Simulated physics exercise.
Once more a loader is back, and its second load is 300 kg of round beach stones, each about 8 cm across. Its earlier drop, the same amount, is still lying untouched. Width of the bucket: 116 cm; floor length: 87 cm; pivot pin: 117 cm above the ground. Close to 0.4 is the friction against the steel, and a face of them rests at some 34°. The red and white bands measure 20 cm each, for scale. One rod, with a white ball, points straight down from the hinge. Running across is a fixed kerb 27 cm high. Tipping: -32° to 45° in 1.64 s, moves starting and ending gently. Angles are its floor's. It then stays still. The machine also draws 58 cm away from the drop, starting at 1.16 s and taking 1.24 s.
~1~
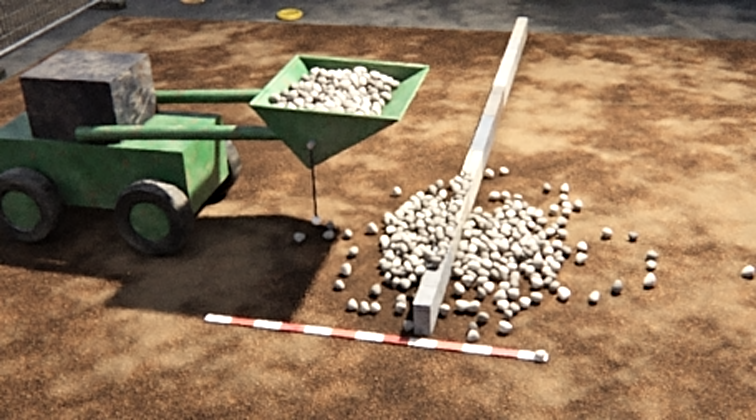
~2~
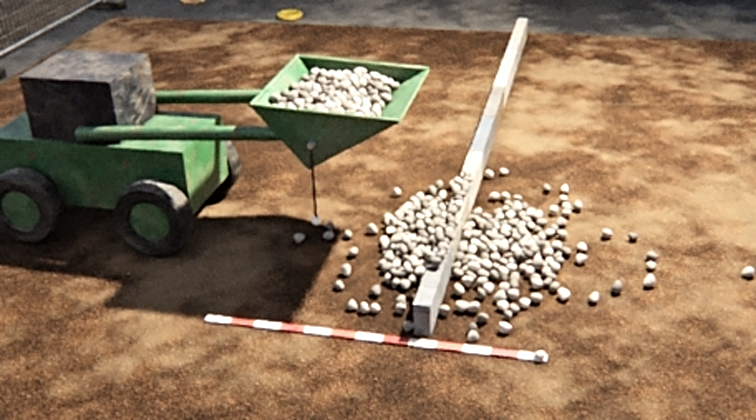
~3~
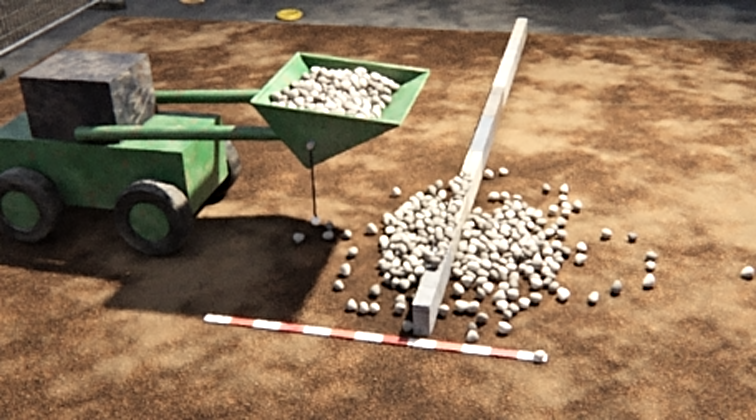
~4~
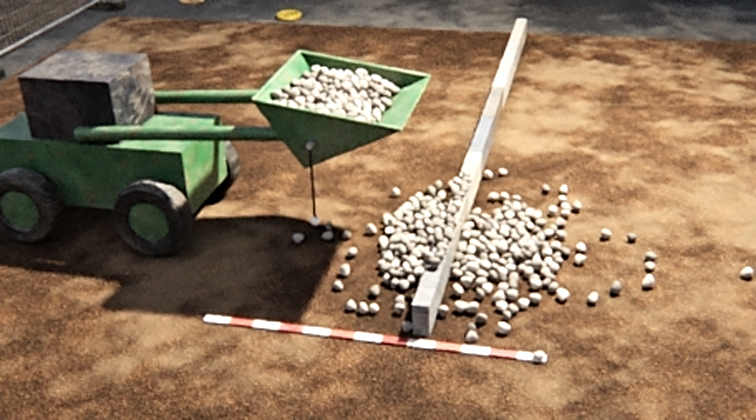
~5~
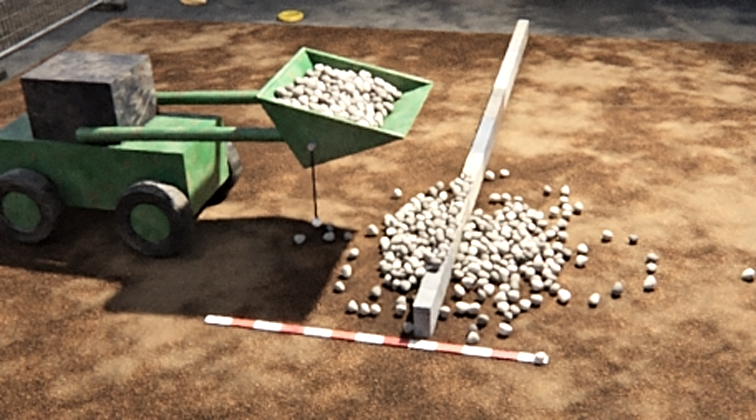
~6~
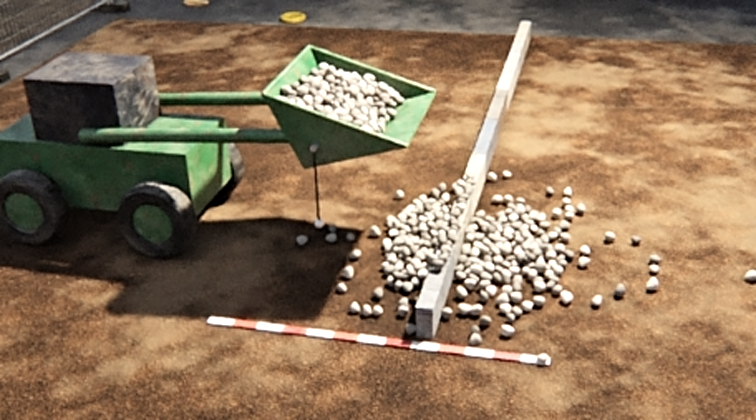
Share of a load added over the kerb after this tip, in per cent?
Some 0 %.
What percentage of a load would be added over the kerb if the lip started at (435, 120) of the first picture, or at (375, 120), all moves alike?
Close to 15 per cent, followed by close to 0 per cent.
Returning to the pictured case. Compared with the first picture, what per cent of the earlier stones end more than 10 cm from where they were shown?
Around 10 in a hundred.
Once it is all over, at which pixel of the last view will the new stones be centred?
The middle ends up near (399, 235).
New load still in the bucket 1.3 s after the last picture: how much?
Near 5 per cent of the load is held.
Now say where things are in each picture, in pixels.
In the first picture, lip at (399, 120), floor tilted -32°, highest stones at (346, 78). The earlier load is highest near (450, 209), 32 cm above ground level, 52 % on this side of the kerb, 48 % over the kerb.
In the second picture, lip at (399, 122), floor tilted -31°, highest stones at (339, 80).
In the third picture, lip at (400, 125), floor tilted -29°, highest stones at (326, 80).
In the fourth picture, lip at (401, 130), floor tilted -26°, highest stones at (316, 80).
In the fifth picture, the bucket is at -22°, its lip at (403, 138); the top of the load is at (313, 79).
In the sixth picture, lip at (407, 147), floor tilted -17°, highest stones at (315, 78).
Then, 0.8 s after the last picture the floor is at 33°; in per cent of one load, 95 in the bucket, 57 on this side of the kerb, 48 over the kerb; the foremost stones are at (647, 269).
Then, 1.3 s after the last picture the floor is at 45°; in per cent of one load, 5 in the bucket, 147 on this side of the kerb, 48 over the kerb; the foremost stones are at (647, 269).
Then, 2.4 s after the last picture the floor is at 45°; in per cent of one load, 0 in the bucket, 152 on this side of the kerb, 48 over the kerb; the foremost stones are at (647, 269).
Then, 5.1 s after the last picture the floor is at 45°; in per cent of one load, 0 in the bucket, 152 on this side of the kerb, 48 over the kerb; the foremost stones are at (647, 269). Net gain over the kerb, 0.
